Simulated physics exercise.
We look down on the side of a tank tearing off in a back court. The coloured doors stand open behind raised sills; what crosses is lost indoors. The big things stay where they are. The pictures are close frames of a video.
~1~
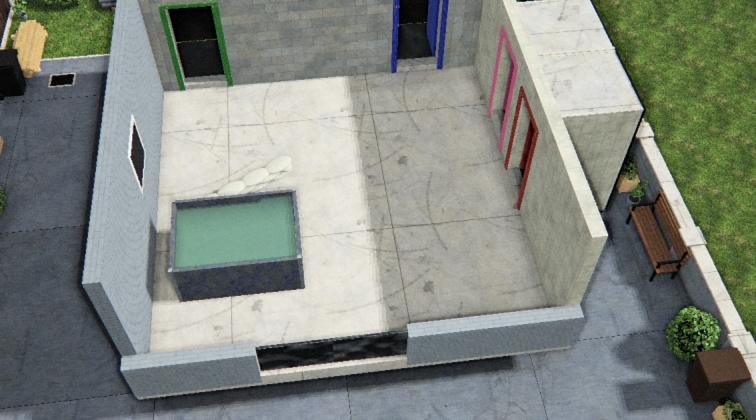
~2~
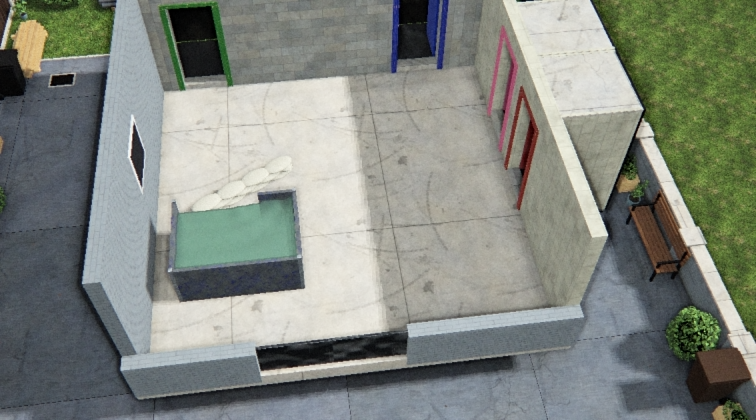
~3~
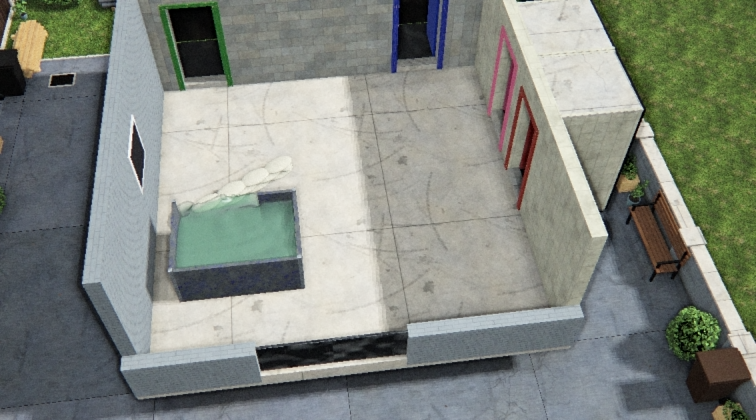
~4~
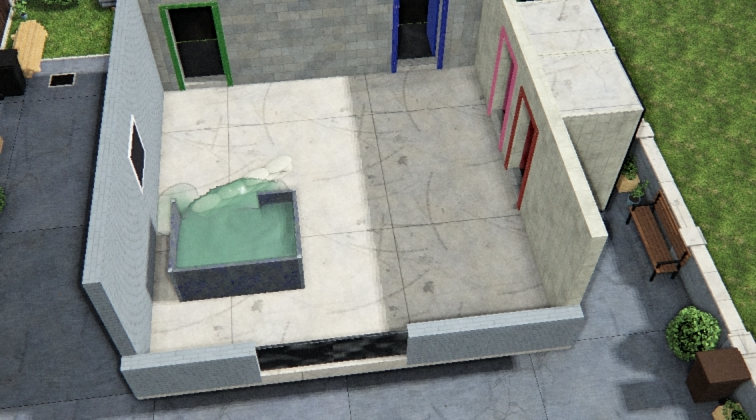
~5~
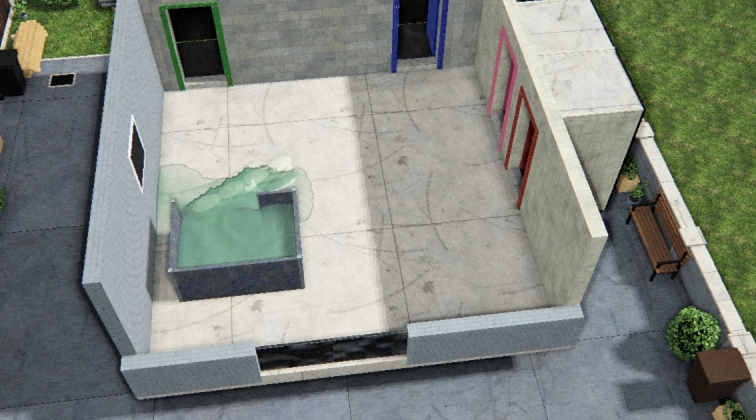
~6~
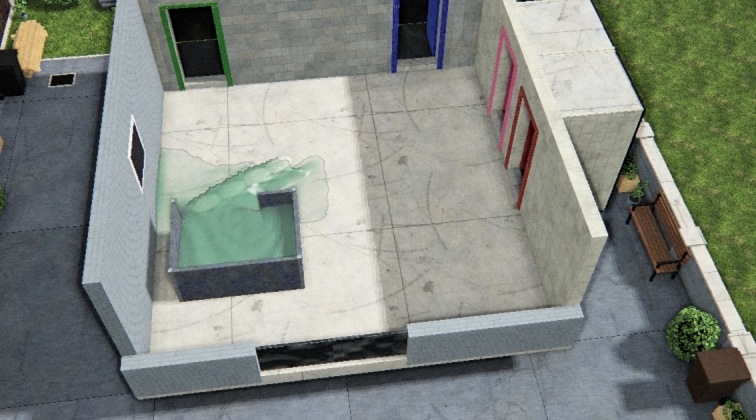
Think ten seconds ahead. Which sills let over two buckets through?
The green door lets in a lot; the blue door admits no more than that; the pink door admits no more than that; the red door lets in a lot.
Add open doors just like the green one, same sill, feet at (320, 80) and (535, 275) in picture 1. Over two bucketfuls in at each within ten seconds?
As listed: Holds, keeps below it.
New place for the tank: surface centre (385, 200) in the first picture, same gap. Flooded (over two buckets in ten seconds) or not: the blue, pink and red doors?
Then: Blue door floods, pink door stays under, red door stays under.
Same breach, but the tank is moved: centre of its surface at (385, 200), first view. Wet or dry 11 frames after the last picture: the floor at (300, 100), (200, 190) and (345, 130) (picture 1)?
In that order: Flooded, clear, covered.
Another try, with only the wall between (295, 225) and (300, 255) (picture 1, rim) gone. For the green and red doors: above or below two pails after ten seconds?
Then: The green door is under; the red door takes more.
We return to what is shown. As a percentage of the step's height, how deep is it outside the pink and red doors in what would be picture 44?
Roughly 90 per cent, then 120 per cent.
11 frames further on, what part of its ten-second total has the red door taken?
Roughly 0 per cent.
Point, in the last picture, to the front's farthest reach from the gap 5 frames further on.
I would point to (407, 119).
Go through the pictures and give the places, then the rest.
The water tank at (235, 232) is whole and still, in the first picture.
Water pours out on the water tank's far side and has run to a hidden place, in the second picture.
Water pours out on the water tank's far side and has run to a hidden place, in the third picture.
Water pours out on the water tank's far side and has run to (172, 190), in the fourth picture.
The front is at (161, 170), out from the gap on the water tank's far side, in the fifth picture.
The front is at (162, 152), out from the gap on the water tank's far side, in the sixth picture.
A moment on, water covers 35 % of the floor; the green door not reached, the blue door not reached, the pink door not reached, the red door not reached.
Next, water covers 60 % of the floor; the green door over two buckets in, the blue door not reached, the pink door wet at the sill, nothing in, the red door not reached.
Then, water covers 70 % of the floor; the green door far over two buckets in, the blue door wet at the sill, nothing in, the pink door wet at the sill, nothing in, the red door over two buckets in.
Later, water covers 75 % of the floor; the green door far over two buckets in, the blue door wet at the sill, nothing in, the pink door wet at the sill, nothing in, the red door over two buckets in.
In the end, water covers 90 % of the floor; the green door far over two buckets in, the blue door under two buckets in, the pink door wet at the sill, nothing in, the red door far over two buckets in.
